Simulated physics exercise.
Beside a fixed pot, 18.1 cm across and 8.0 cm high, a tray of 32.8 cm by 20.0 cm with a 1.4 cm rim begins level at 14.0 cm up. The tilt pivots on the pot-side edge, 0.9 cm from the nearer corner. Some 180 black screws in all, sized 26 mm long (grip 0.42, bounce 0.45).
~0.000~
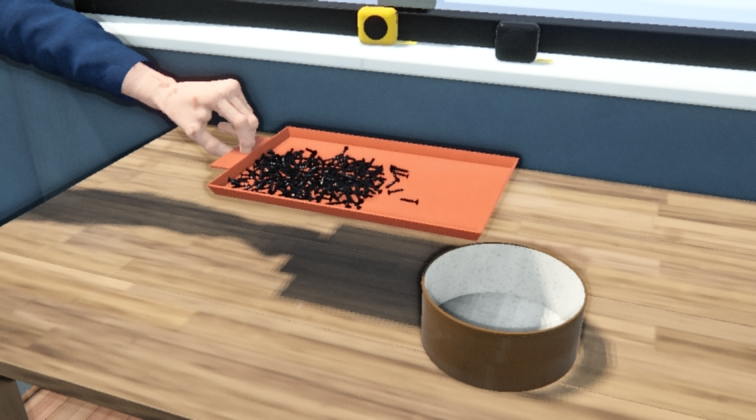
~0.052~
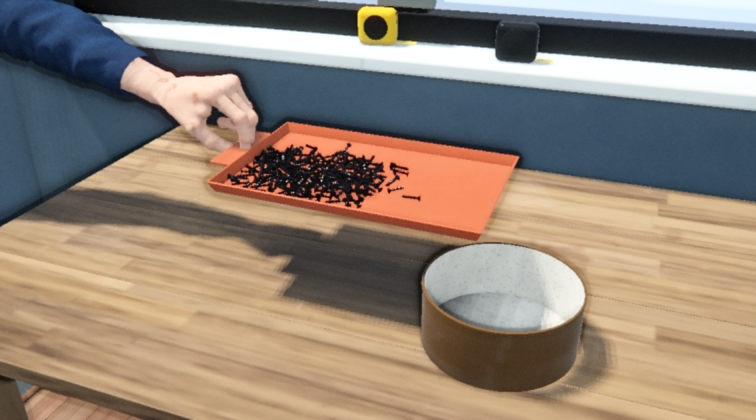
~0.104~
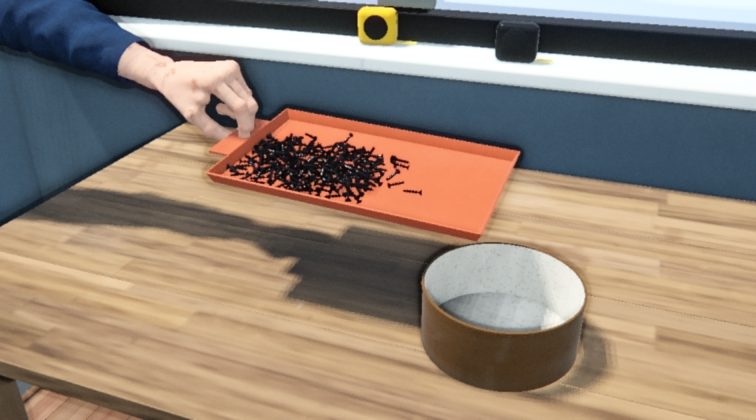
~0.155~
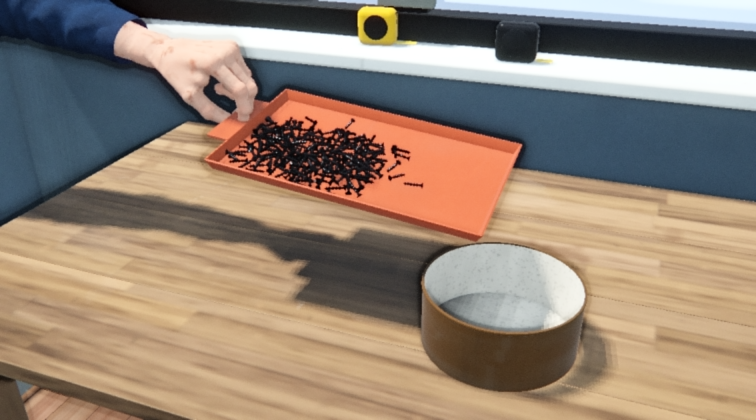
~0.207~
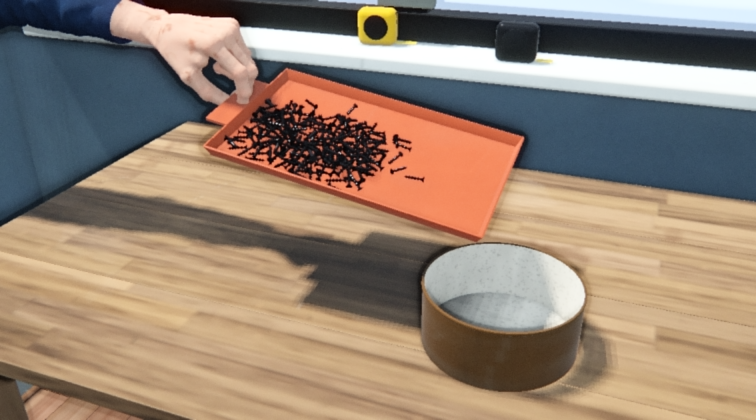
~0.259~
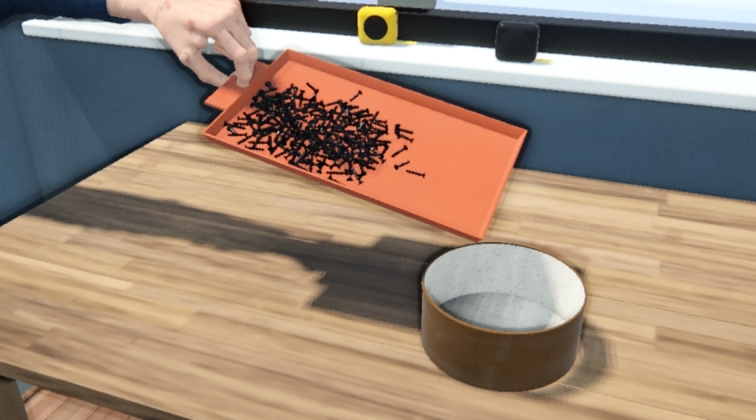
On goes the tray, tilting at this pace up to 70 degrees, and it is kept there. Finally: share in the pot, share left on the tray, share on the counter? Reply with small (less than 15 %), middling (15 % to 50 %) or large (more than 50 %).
Pot - large, left on the tray - small, counter - middling.
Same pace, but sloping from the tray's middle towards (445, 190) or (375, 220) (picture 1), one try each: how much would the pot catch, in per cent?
The share comes to about 35 in a hundred, then about 25 in a hundred.
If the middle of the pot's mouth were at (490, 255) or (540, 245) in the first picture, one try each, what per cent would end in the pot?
Close to 5 in a hundred, then close to 0 in a hundred.
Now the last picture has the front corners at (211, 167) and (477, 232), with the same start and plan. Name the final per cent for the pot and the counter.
Split: Pot = 35, counter = 65.
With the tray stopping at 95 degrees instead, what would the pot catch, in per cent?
In that case, near 75 percent.
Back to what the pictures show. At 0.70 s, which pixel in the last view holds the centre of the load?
Somewhere about (410, 179) in the last view.
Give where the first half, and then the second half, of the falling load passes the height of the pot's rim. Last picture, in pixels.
Early: About (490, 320); late: About (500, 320).
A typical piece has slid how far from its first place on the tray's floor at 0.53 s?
It has moved some 4 cm from its start.
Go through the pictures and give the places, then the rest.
In the first picture, tray tilt 0 degrees, front corners at (214, 184) and (477, 229); middle of the pieces at (318, 178); pot at (503, 283).
In the second picture, tray tilt 1 degrees, front corners at (214, 180) and (477, 229); middle of the pieces at (318, 176).
In the third picture, tray tilt 4 degrees, front corners at (213, 171) and (478, 230), lowest corner right front; middle of the pieces at (318, 168).
In the fourth picture, tray tilt 9 degrees, front corners at (212, 158) and (478, 231), lowest corner right front; middle of the pieces at (318, 156).
In the fifth picture, tray tilt 14 degrees, front corners at (211, 145) and (479, 232), lowest corner right front; middle of the pieces at (319, 145).
In the sixth picture, tray tilt 19 degrees, front corners at (210, 132) and (479, 233), lowest corner right front; middle of the pieces at (320, 134); pot at (503, 283). Its pace works out near 95 degrees a second.
After 0.53 s, tilt 45 degrees; the tray holds 100 %, the pot 0 %.
Then, at 0.70 s, tilt 61 degrees; the tray holds 85 %, the pot 0 %.
After 1.00 s, tilt 70 degrees; the tray holds 0 %, the pot 65 %.
In the end, at 2.0 s, pot 70 %, tray 0 %, counter 30 %.
